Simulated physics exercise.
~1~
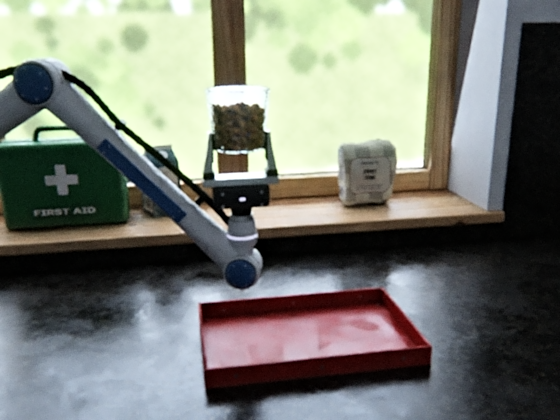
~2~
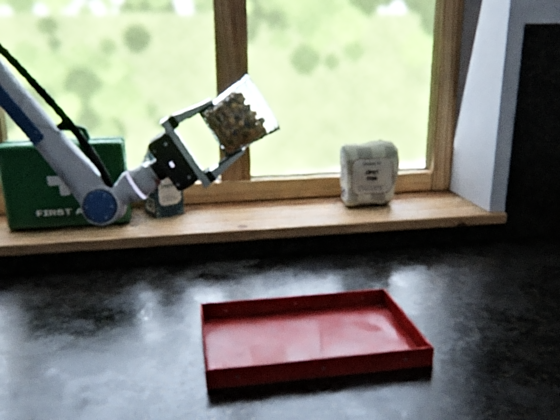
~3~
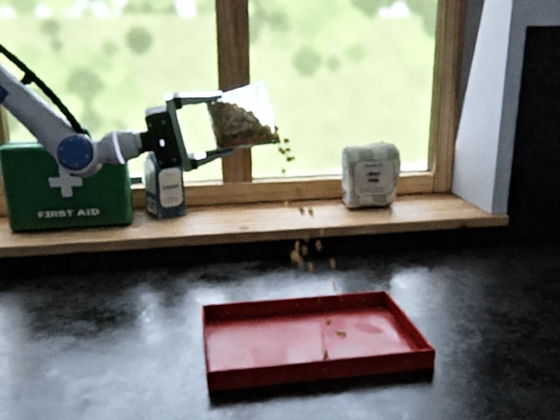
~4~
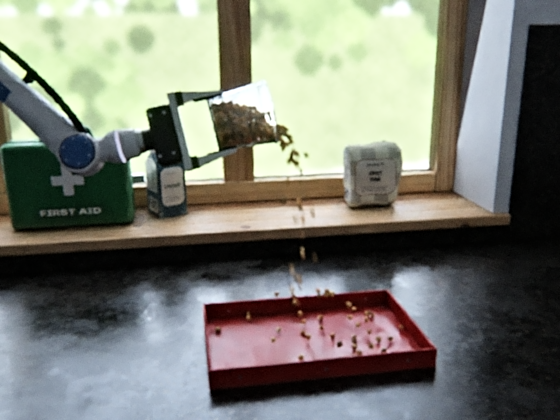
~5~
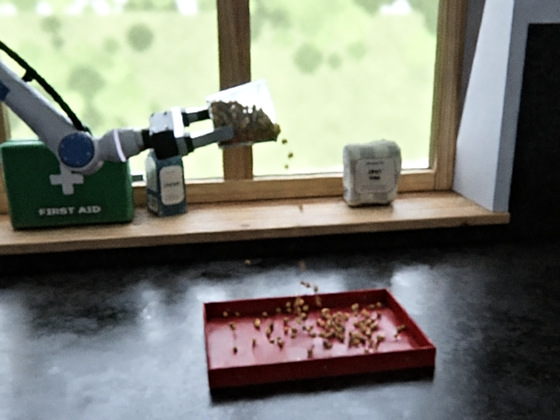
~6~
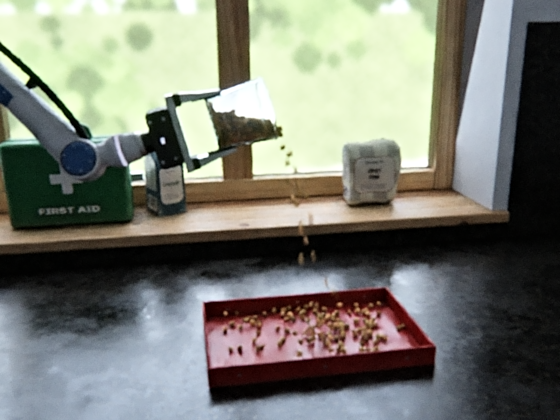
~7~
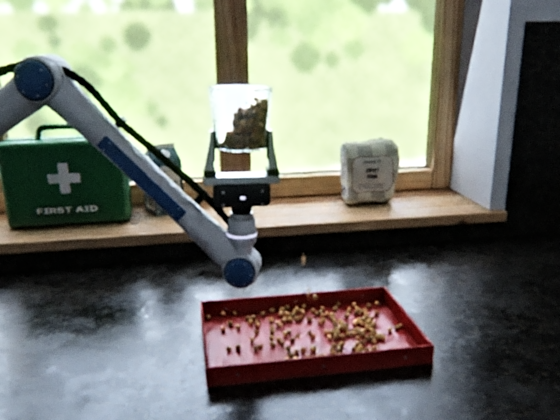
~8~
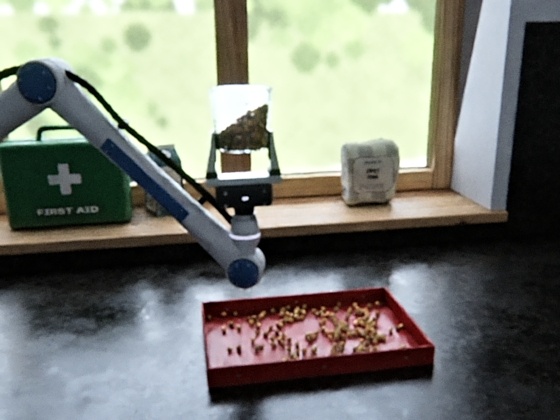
A robot arm tipped a clear tumbler of dried chickpeas onto its side above a red tray, and they spilled down in a stream and scattered across it, before the arm turned the tumbler upright again with a good part still inside.
